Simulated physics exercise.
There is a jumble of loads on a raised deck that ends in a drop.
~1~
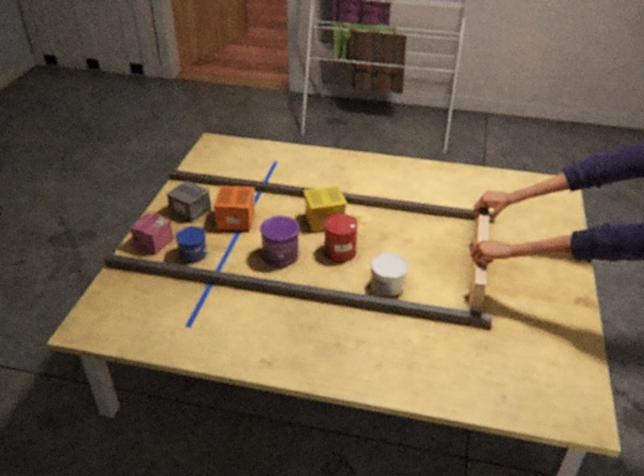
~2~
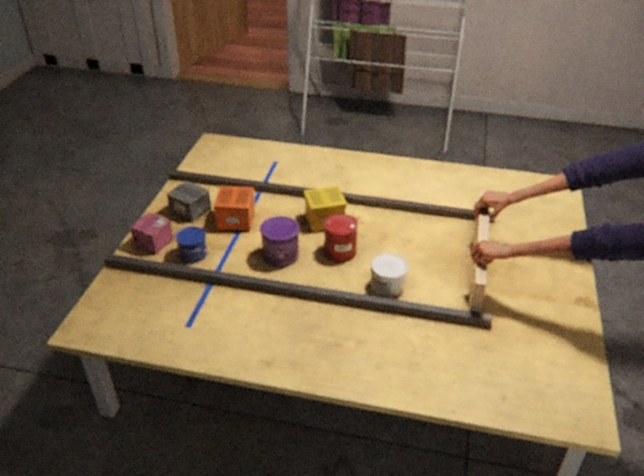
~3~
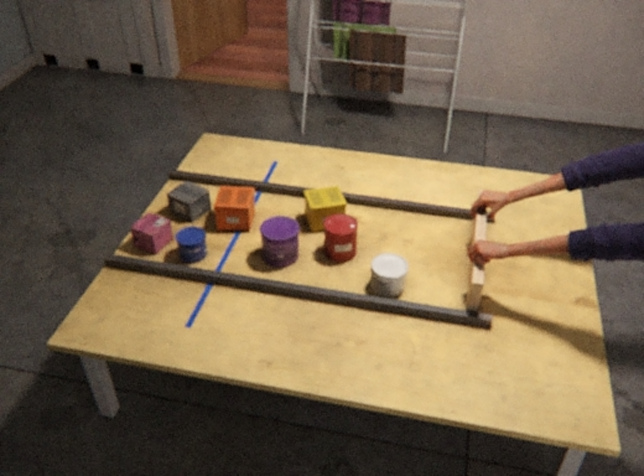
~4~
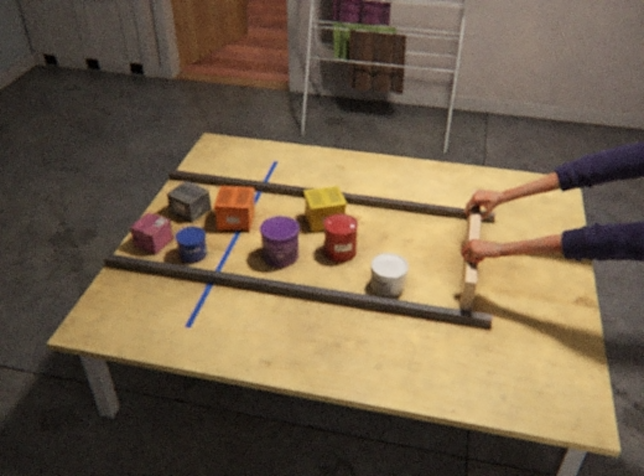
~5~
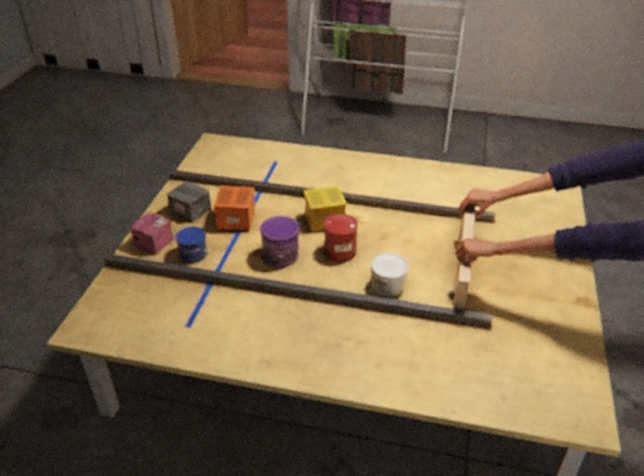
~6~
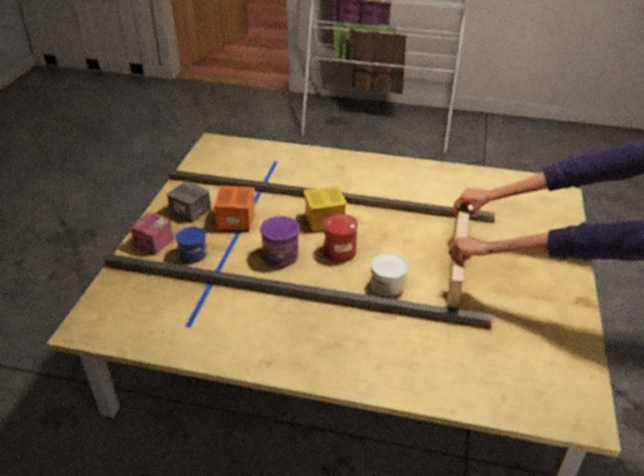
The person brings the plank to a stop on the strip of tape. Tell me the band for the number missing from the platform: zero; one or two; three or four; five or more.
That band is zero.
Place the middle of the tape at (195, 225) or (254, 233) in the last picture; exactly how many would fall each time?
Try 1: 2; try 2: 0.
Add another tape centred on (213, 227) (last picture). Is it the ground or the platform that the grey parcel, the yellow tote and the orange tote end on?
The grey parcel is gone, the yellow tote stays put, the orange tote stays put.
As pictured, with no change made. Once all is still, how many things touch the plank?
Result: 3 in all.
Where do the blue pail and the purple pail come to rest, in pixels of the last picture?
The blue pail stops around (161, 247); the purple pail around (186, 226).
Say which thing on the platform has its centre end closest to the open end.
Answer: The grey parcel.
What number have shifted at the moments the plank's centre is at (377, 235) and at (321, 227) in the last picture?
I count 1 first and 4 after.
A little later, none off yet; pink parcel at rest near (152, 233); grey parcel at rest near (189, 201); blue pail at rest near (192, 245).
When it is over, the number that fall off is zero.
